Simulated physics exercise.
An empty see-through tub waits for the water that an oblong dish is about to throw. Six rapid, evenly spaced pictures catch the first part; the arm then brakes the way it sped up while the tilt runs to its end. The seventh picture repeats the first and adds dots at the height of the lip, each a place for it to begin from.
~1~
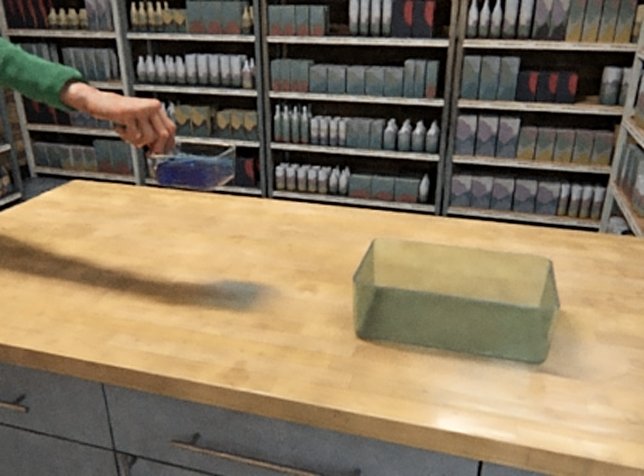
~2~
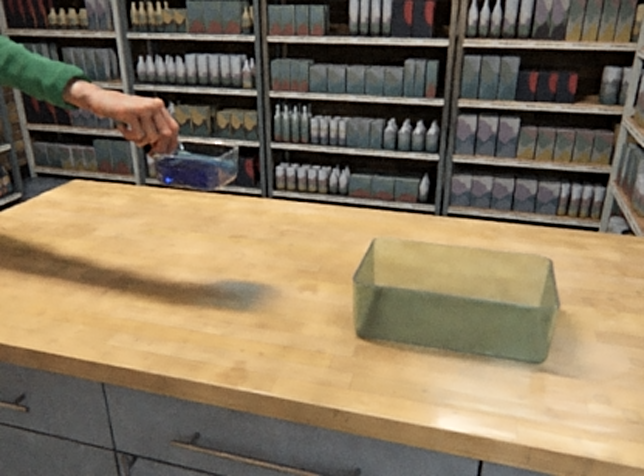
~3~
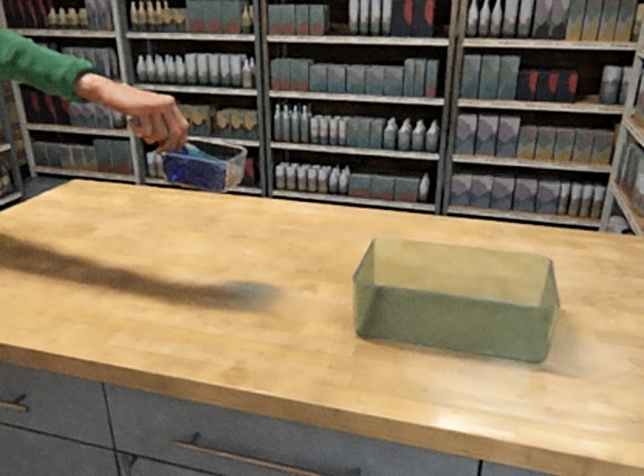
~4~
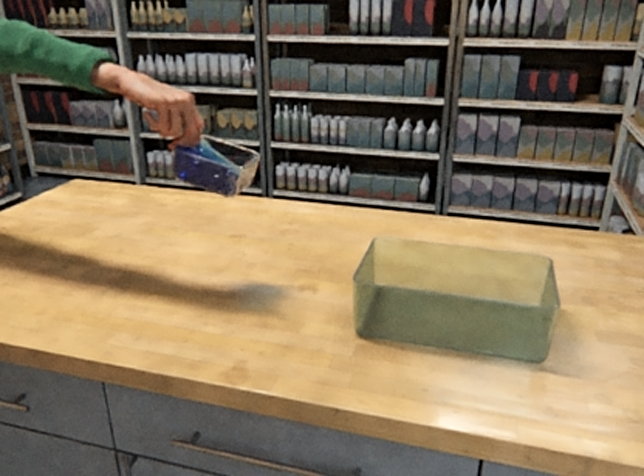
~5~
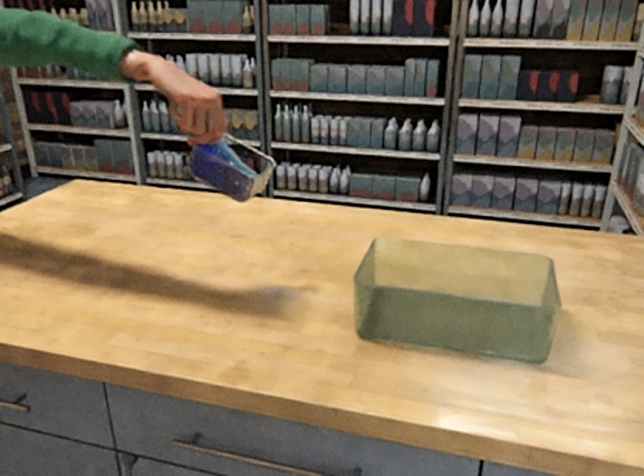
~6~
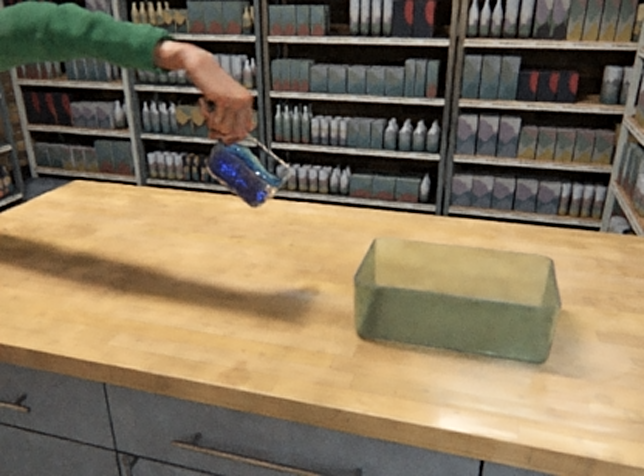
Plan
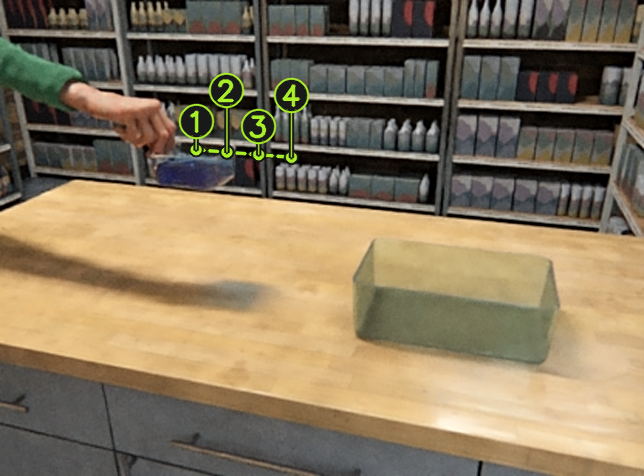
The clip opens with a green-sleeved hand holding a small clear dish of blue liquid upright above a wooden counter, left of an empty see-through tub. The hand moves a short way right, tilting the dish gradually, then more steeply, while the tub stays still.
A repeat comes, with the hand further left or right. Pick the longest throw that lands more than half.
Dot 1.
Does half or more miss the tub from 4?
No.
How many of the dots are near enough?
All of them.
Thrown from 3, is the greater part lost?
No, not at all.
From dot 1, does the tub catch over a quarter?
Yes, clearly.
In lime, 1 at (196, 149); 2 at (226, 152); 3 at (258, 154); 4 at (291, 157).
For dot 1, about 76 % lands in the tub, 17 % falls short and 7 % goes beside or beyond.
For dot 2, about 87 % lands in the tub, 5 % falls short and 9 % goes beside or beyond.
For dot 3, about 84 % lands in the tub, 2 % falls short and 14 % goes beside or beyond.
For dot 4, about 93 % lands in the tub, 4 % falls short and 4 % goes beside or beyond.
